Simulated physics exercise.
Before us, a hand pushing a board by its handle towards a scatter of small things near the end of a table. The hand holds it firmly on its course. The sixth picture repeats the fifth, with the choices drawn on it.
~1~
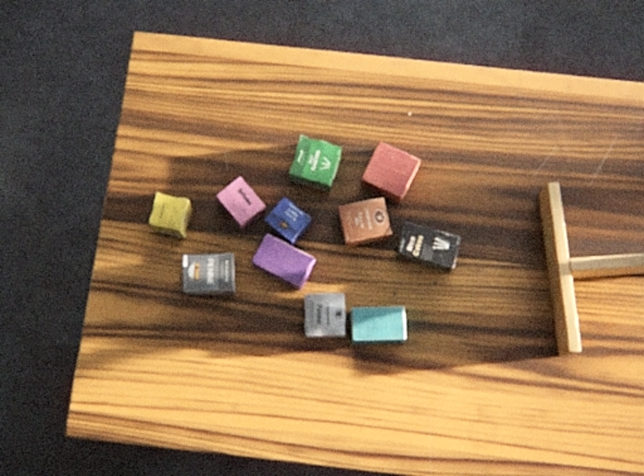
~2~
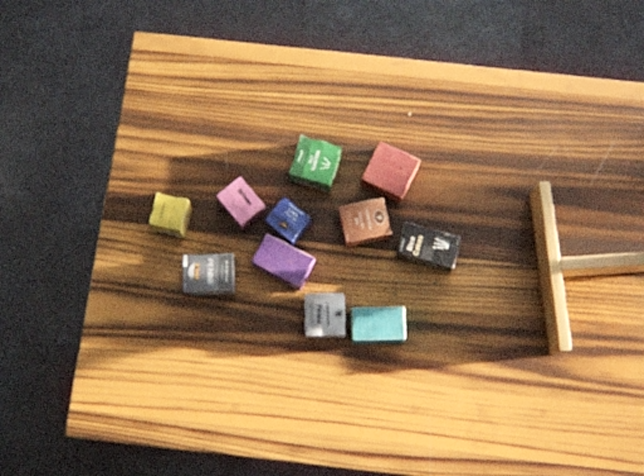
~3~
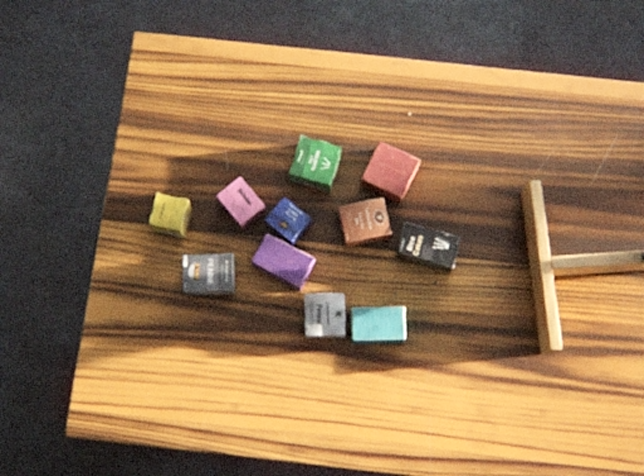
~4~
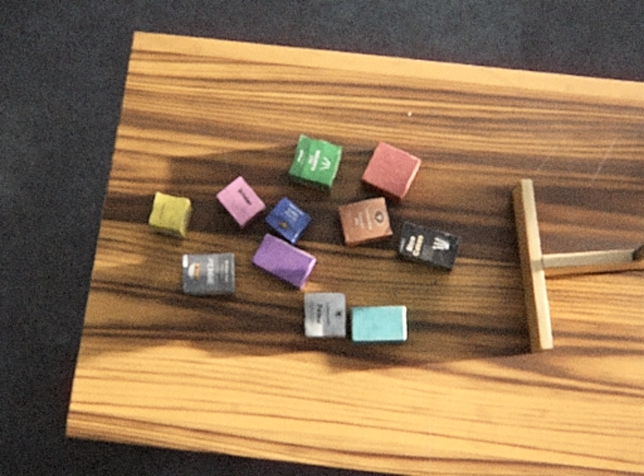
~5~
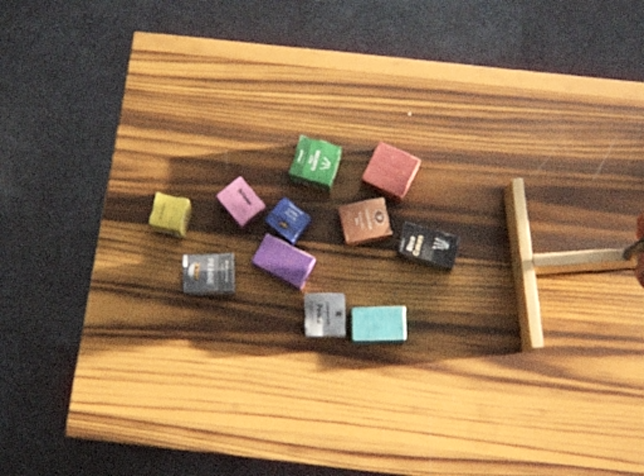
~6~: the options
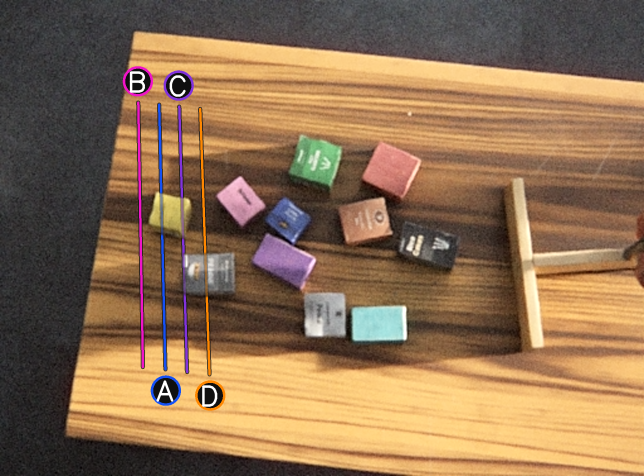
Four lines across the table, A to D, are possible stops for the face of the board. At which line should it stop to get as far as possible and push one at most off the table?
At D, and not beyond.
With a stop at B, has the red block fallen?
By then, no.
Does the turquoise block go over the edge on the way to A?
By then, no.
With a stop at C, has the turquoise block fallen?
By then, no.
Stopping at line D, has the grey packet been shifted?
Yes.
On the marked copy, A at (162, 232); B at (140, 230); C at (183, 234); D at (205, 237).
Taking D. A third of the way, board (412, 249); red block (374, 170); orange box (337, 217).
Two thirds of the way, board (296, 236); grey packet (172, 281); green packet (227, 133).
When it is over, board (205, 227); grey packet over the edge; yellow packet (113, 204); one fallen.
As for the rest, A drops four; B drops six; C drops two.
